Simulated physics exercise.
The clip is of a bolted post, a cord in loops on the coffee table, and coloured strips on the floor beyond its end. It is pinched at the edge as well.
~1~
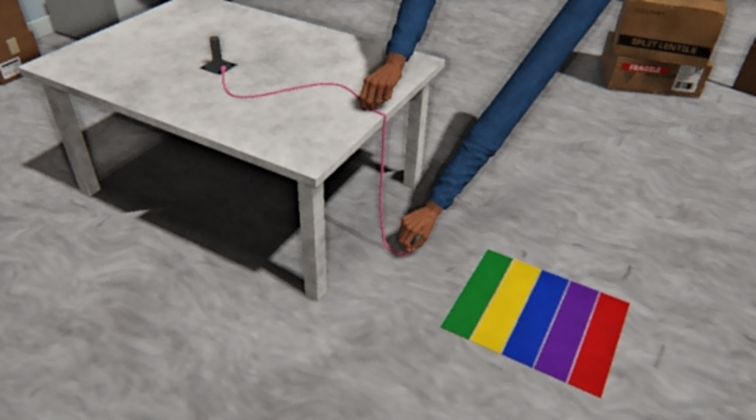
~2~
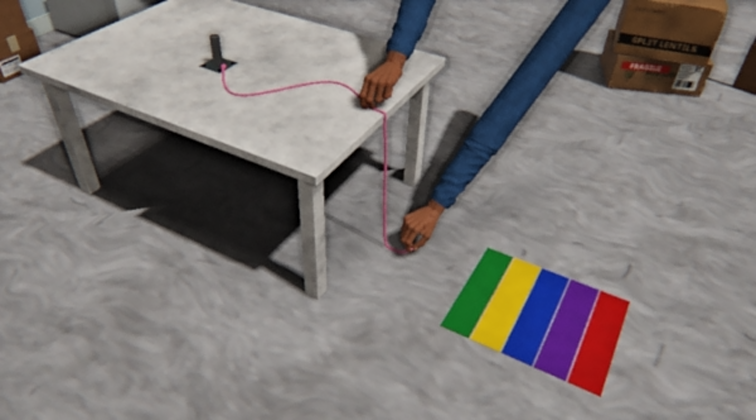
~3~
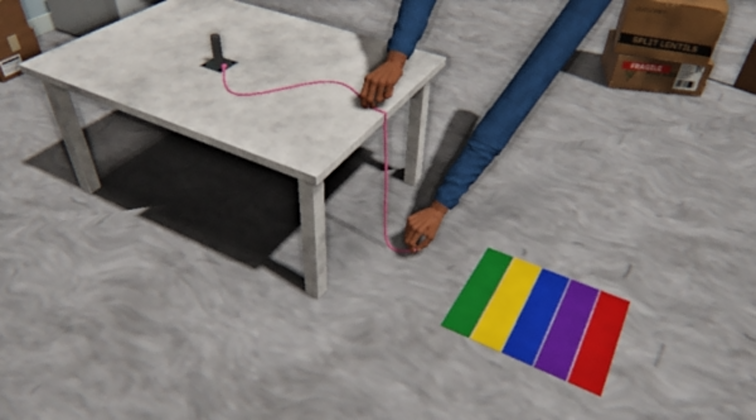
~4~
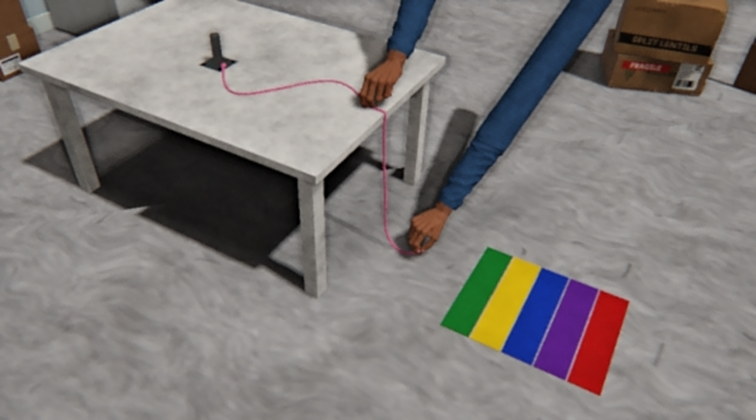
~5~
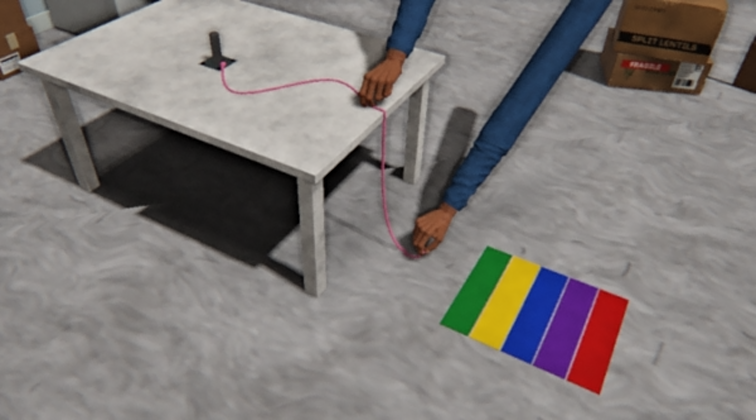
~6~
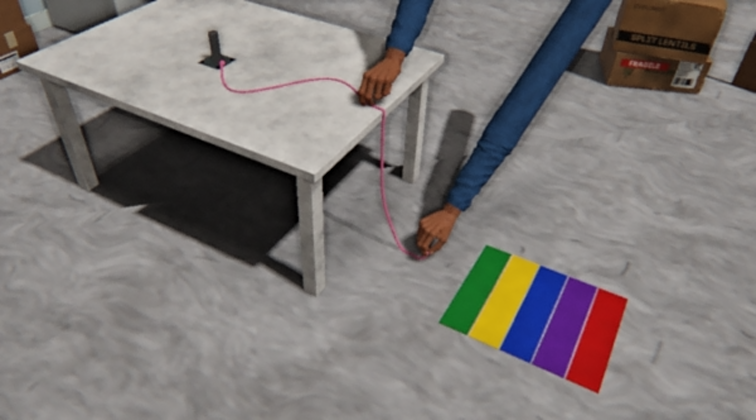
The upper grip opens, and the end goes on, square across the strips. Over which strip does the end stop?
The end stops over the purple strip.
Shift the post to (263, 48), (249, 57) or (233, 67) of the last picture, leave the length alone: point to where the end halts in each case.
In that order: (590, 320), (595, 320) and (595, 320).
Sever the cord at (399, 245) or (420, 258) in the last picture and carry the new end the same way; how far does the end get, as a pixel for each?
Try by try, around (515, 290) and (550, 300).
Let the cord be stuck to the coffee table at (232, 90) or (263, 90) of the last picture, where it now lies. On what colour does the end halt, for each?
In that order: Blue; blue.
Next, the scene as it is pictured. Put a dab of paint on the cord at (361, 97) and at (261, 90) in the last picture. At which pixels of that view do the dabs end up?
The first at (398, 134), the second at (296, 86).
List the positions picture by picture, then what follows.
The first frame shows end (410, 250); green (463, 318); yellow (493, 330); blue (524, 344); purple (557, 358); red (590, 372).
The second frame shows end (412, 249); cord through (224, 82) (274, 91) (343, 85) (383, 115) (385, 177) (385, 228).
The third frame shows end (415, 250).
The fourth frame shows end (419, 251); cord through (224, 81) (274, 90) (343, 84) (383, 114) (385, 176) (386, 228).
The fifth frame shows end (424, 252).
The sixth frame shows end (428, 253); cord through (223, 79) (273, 88) (342, 82) (381, 112) (382, 174) (392, 227).
Soon after, end near (517, 289); over yellow.
Then, end near (551, 302); over blue.
At full stretch, end near (570, 310); over purple. It gets as far as the purple strip.
